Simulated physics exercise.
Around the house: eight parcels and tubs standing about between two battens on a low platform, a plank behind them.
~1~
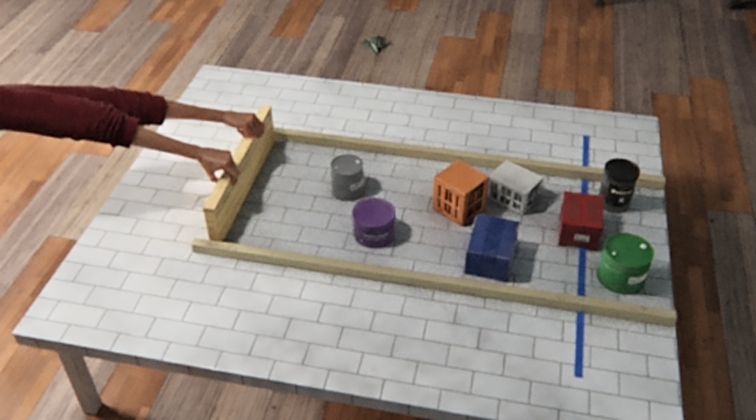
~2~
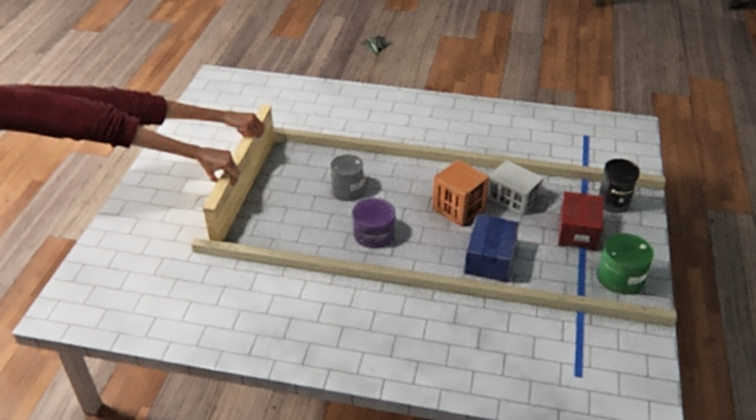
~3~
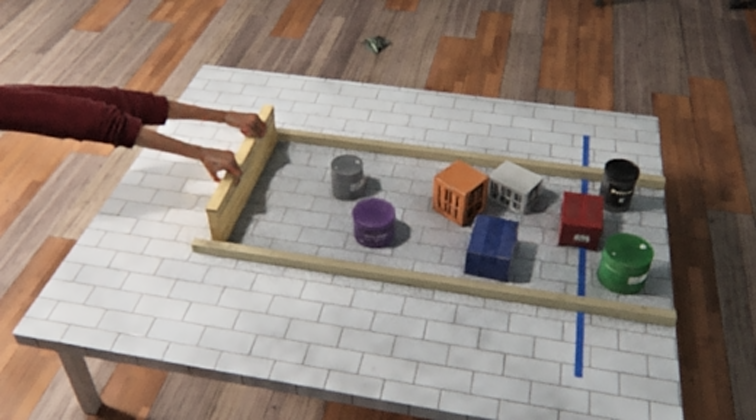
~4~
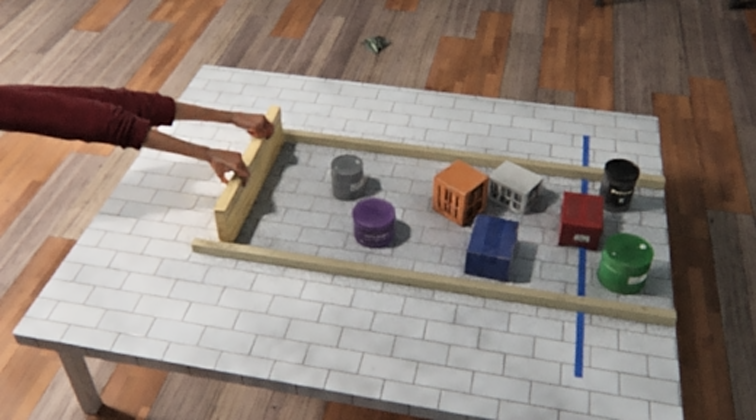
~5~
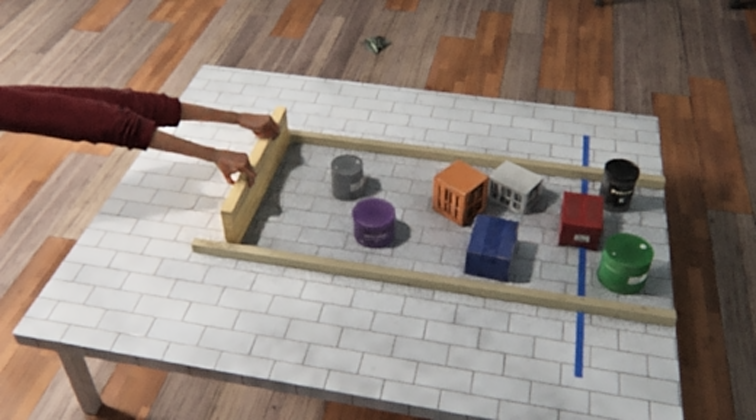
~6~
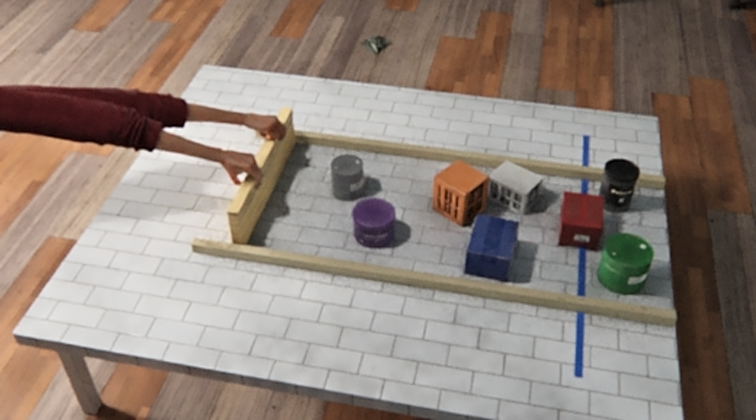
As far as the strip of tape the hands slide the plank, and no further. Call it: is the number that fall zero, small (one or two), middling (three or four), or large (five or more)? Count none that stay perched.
It is small.
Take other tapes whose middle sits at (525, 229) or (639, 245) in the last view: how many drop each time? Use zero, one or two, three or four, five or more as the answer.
First place: None at all; second place: Five or over.
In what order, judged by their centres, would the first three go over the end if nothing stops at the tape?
That would be the green canister, followed by the red tote and then the black pail.
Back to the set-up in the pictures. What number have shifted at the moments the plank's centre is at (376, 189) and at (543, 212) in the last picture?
Moved so far: 2, later 7.
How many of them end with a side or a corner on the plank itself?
Contact count: 3.
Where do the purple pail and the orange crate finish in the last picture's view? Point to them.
The purple pail comes to rest close to (607, 256), while the orange crate rests close to (636, 230).
Soon after, none off yet; green canister at rest near (625, 264); black pail at rest near (618, 186); red tote at rest near (581, 221).
At rest, the number that fall off is one or two; fallen, red tote and green canister.
